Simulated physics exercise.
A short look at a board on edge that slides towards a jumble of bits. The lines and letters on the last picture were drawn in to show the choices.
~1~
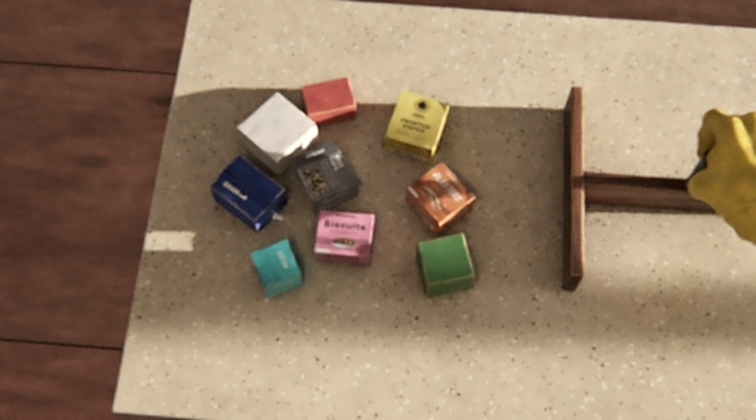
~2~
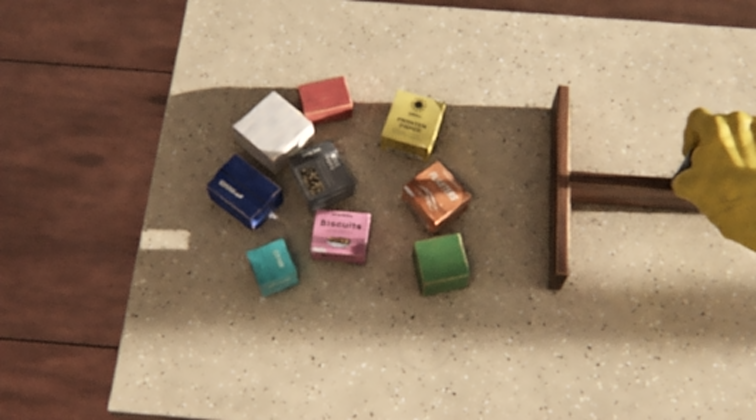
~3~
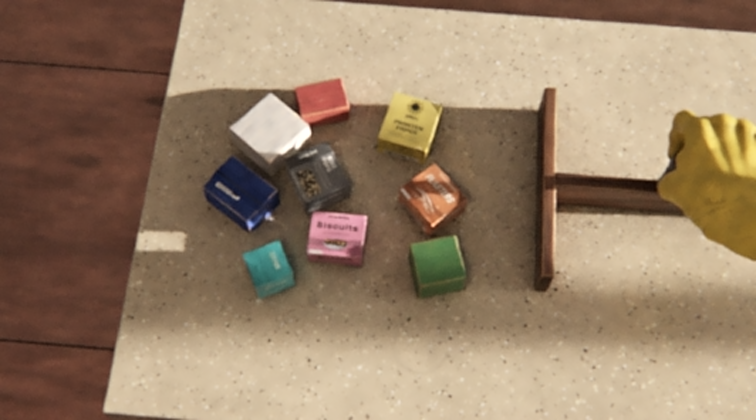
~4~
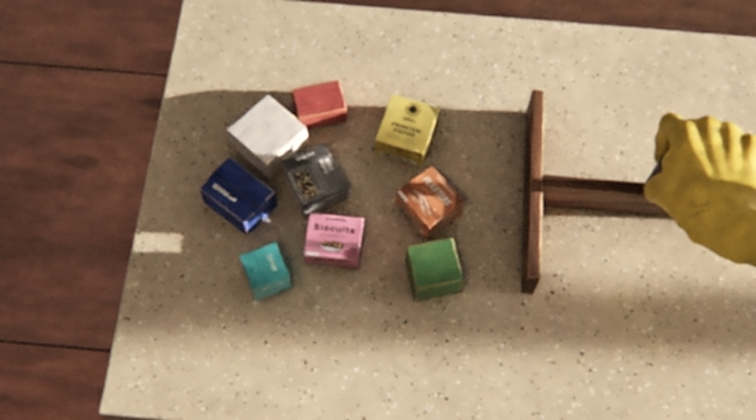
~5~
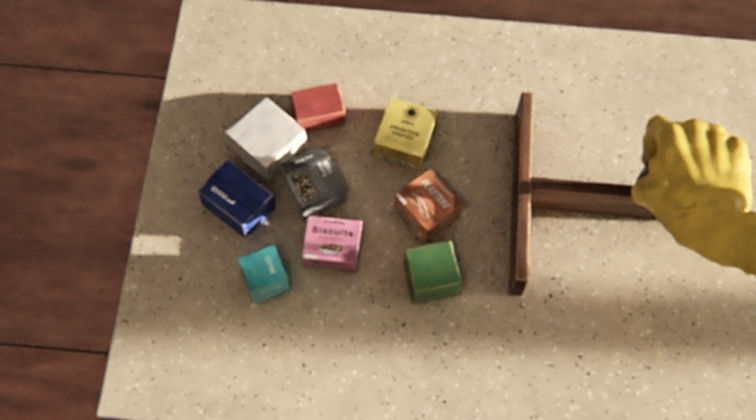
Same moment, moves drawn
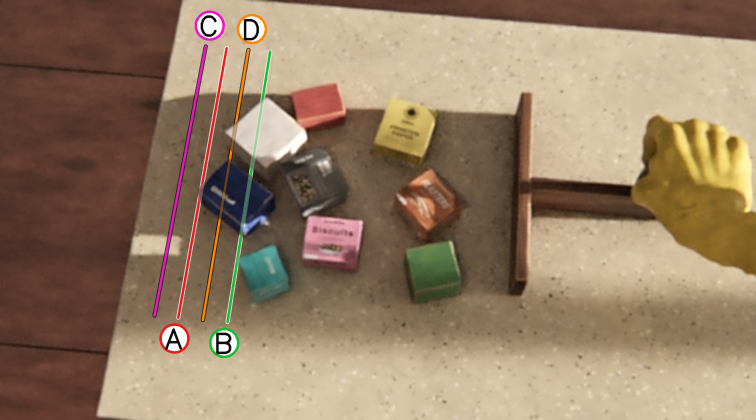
On a pale speckled surface over dark wooden boards, nine small, colourful boxes and blocks lie scattered to the left of an upright brown board. A yellow-gloved hand on its handle pushes the board slowly leftward, narrowing the gap, while the pieces keep their arrangement, untouched.
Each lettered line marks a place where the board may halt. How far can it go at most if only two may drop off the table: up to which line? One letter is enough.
Up to line D.
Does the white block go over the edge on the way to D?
Yes.
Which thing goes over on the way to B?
The blue box goes over.
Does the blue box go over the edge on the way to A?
By then, yes.
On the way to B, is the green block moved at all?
Yes.
On the marked copy, A at (204, 174); B at (250, 178); C at (182, 172); D at (227, 176).
Following D. Soon after the start, board (417, 173); green block (379, 269); yellow box (388, 133).
Later, board (310, 163); blue box (171, 201); white block (218, 121).
In the end, board (228, 157); blue box over the edge; white block over the edge; two fallen.
As for the rest, A drops four; B is within the limit but short; C drops four.
